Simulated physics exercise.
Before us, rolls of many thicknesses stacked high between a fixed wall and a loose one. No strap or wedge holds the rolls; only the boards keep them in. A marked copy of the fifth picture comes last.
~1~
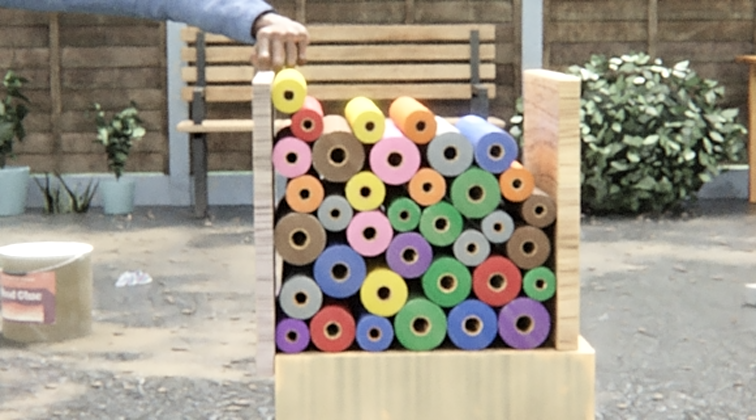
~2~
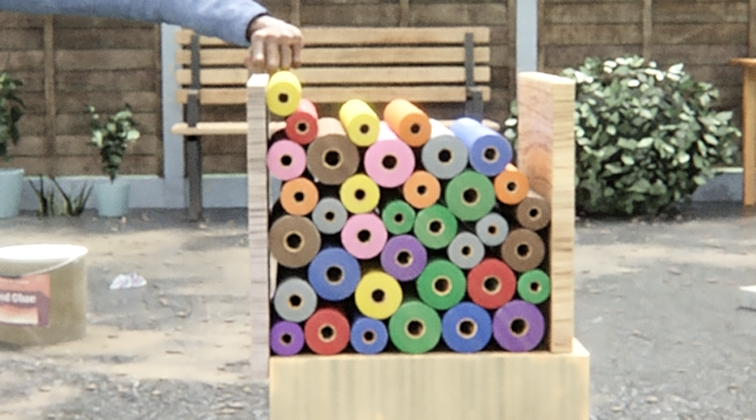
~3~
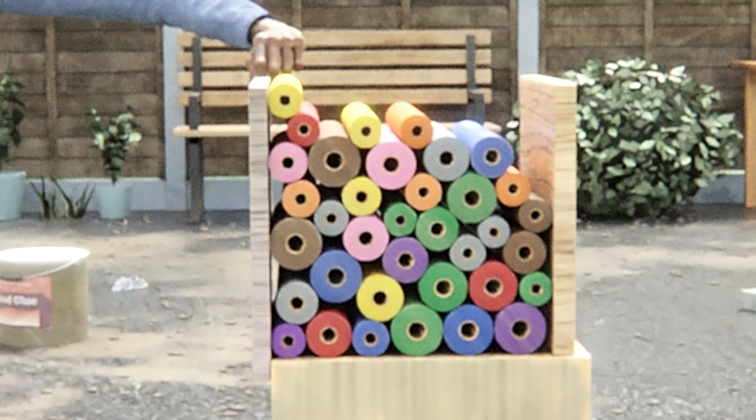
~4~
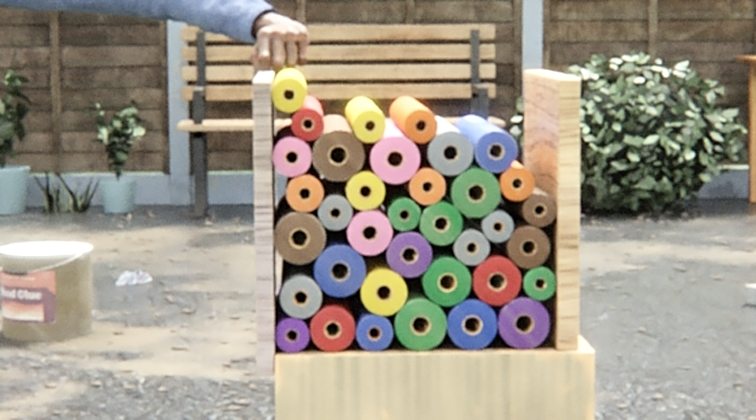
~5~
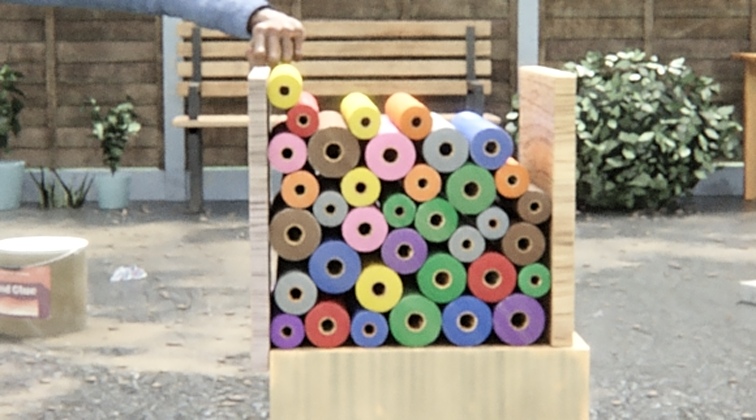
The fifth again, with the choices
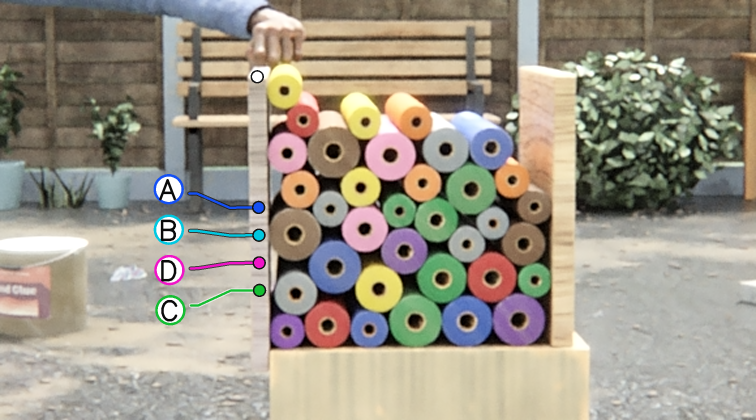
Colourful rolls stacked between two upright wooden boards, a hand resting on the top-left yellow one, with only slight shifts in view.
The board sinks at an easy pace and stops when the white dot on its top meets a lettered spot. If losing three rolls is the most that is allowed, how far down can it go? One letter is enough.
Lower it to A and no more.
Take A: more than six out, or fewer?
Fewer than six.
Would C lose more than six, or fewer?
More than six.
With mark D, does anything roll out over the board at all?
Yes, at D.
On the copy, A at (258, 208); B at (259, 235); C at (259, 290); D at (259, 263); the white dot at (257, 77).
On A. First, top of the board (267, 137).
Then, top of the board (268, 205).
Finally, top of the board (268, 207), three out over the board.
By contrast, B more than three out over the board; C more than three out over the board; D more than three out over the board.
